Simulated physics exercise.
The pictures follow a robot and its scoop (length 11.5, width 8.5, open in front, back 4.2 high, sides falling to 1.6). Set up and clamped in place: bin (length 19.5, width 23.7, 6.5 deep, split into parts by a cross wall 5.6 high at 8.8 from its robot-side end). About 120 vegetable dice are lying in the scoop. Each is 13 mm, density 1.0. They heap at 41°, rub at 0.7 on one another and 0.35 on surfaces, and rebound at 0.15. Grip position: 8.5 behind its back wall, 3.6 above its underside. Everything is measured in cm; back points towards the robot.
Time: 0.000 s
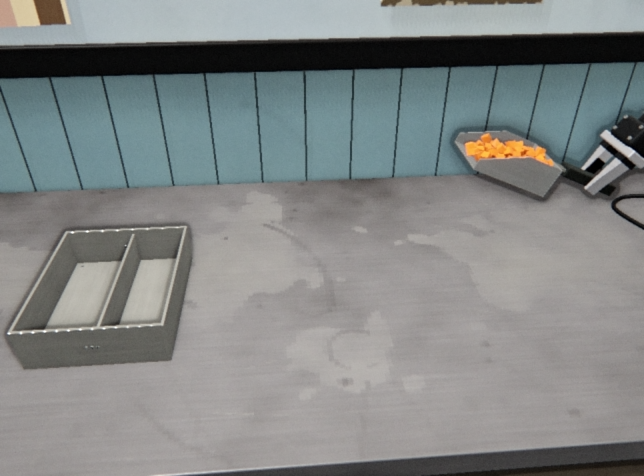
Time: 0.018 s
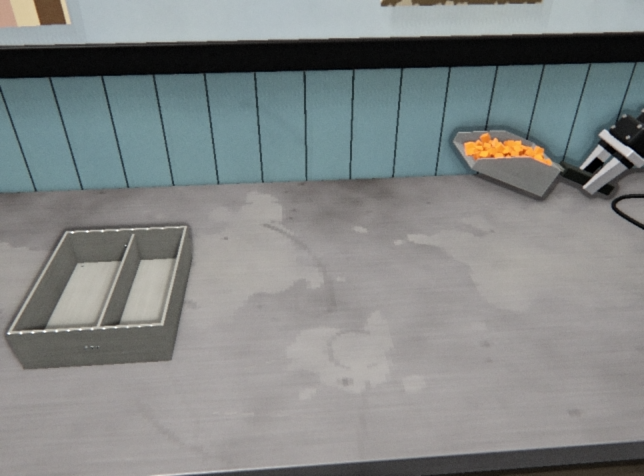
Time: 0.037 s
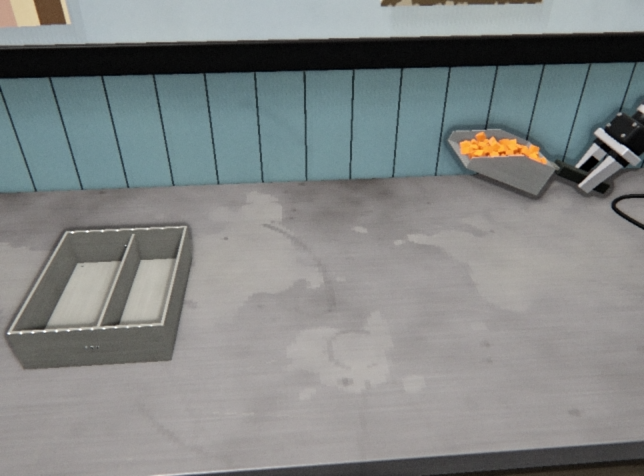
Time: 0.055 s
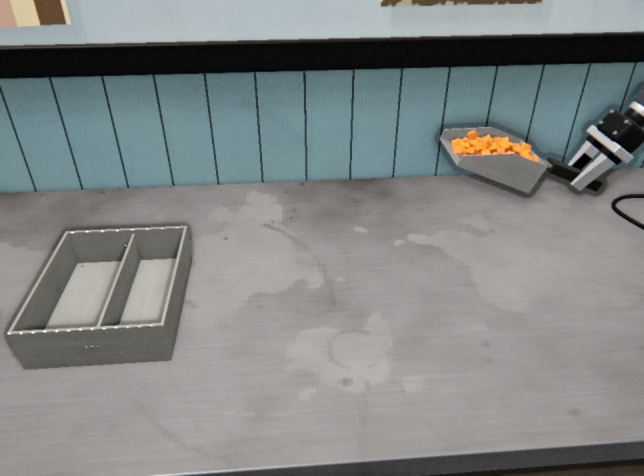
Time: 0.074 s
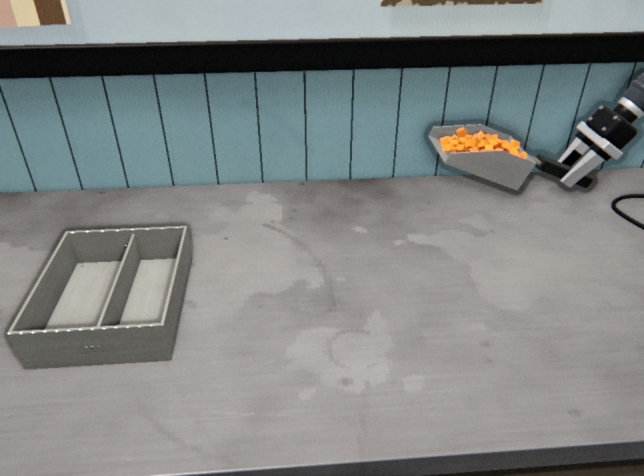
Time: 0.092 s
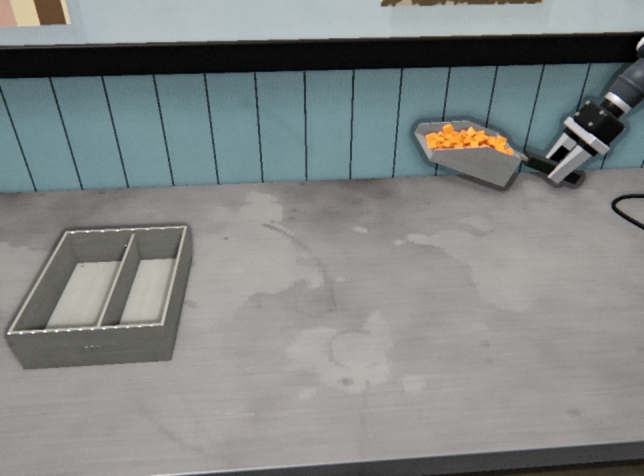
A grey scoop heaped with small orange vegetable dice is held at the upper right by a black and silver robot arm, above a worn grey worktop seen from a raised, fixed viewpoint. An empty grey tray with two compartments sits at the left, before blue panelling under a black strip. The arm carries the tilted scoop slowly a short way left, the dice staying heaped.
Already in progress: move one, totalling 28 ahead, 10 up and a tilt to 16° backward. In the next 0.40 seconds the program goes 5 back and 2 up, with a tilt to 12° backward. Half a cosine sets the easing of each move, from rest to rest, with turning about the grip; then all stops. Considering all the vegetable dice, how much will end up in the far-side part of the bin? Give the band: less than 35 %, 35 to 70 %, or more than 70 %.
Band: Less than 35 %.
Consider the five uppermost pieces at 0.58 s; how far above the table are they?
They're roughly 34 centimetres up.
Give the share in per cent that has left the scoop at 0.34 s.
By then near 25 % is out.
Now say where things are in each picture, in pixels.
The first frame shows scoop floor at (505, 169), tilted 24° backward; upper third of the load around (498, 152), from x 470 to 550, top at y 140; 119 on the scoop.
The second frame shows scoop floor at (504, 168), tilted 24° backward; upper third of the load around (497, 152), from x 470 to 550, top at y 140.
The third frame shows scoop floor at (499, 167), tilted 24° backward; upper third of the load around (494, 151), from x 465 to 545, top at y 135.
The fourth frame shows scoop floor at (490, 165), tilted 23° backward; upper third of the load around (488, 149), from x 455 to 535, top at y 135.
The fifth frame shows scoop floor at (479, 163), tilted 23° backward; upper third of the load around (476, 146), from x 445 to 525, top at y 130.
The sixth frame shows scoop floor at (466, 159), tilted 22° backward; upper third of the load around (463, 142), from x 430 to 510, top at y 130; 119 on the scoop.
By 0.34 s, tilted 16° backward, highest piece 34 above the table; 89 on the scoop, 30 in flight or on a rim.
By 0.58 s, tilted 13° backward, highest piece 34 above the table; 50 on the scoop, 28 in the robot-side part, 3 in the far-side part, 38 in flight or on a rim.
By 0.90 s, tilted 12° backward, highest piece 34 above the table; 50 on the scoop, 38 on the table or floor, 28 in the robot-side part, 3 in the far-side part.
By 1.95 s, tilted 12° backward, highest piece 34 above the table; 50 on the scoop, 38 on the table or floor, 28 in the robot-side part, 3 in the far-side part.
Final count, 50 on the scoop, 38 on the table or floor, 28 in the robot-side part, 3 in the far-side part. That is 3 % in the far-side part of the bin.
